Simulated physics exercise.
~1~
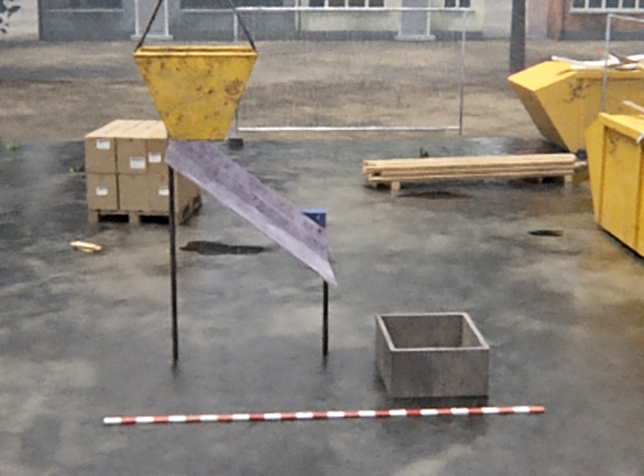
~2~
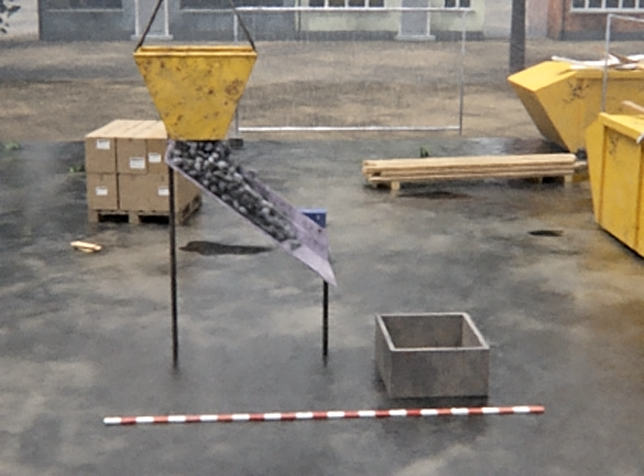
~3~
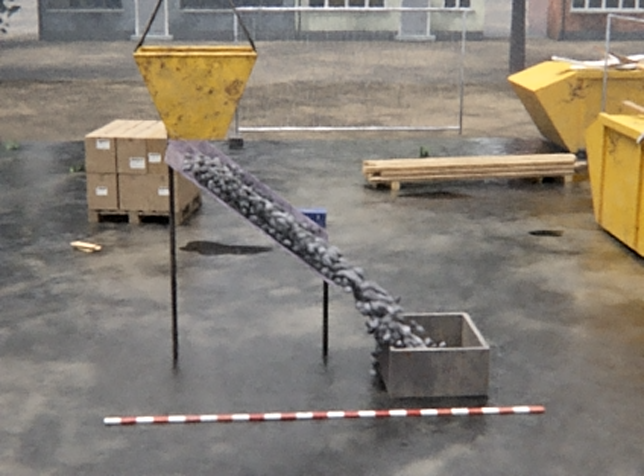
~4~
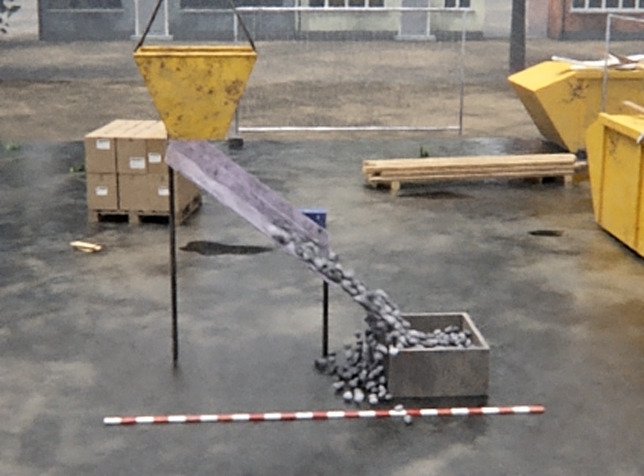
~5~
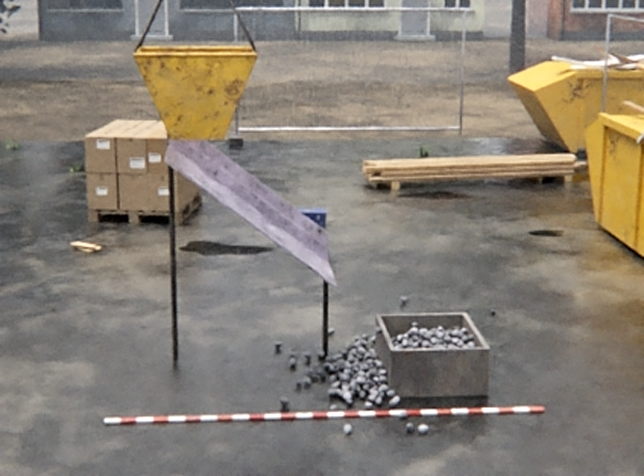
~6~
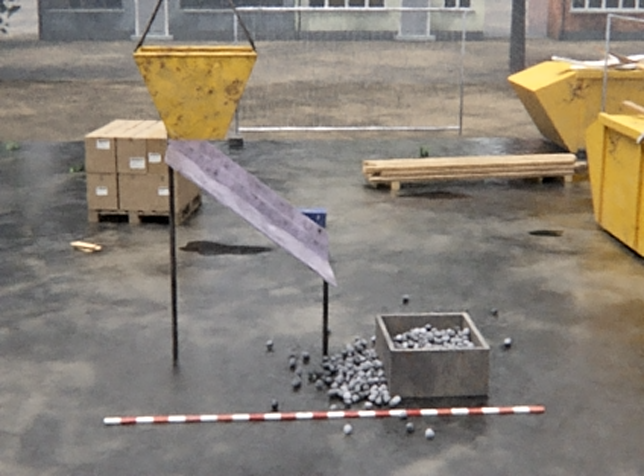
Grey stones pouring from a hanging yellow skip, sliding down a steel chute and settling mostly in a bin, some spilled left.
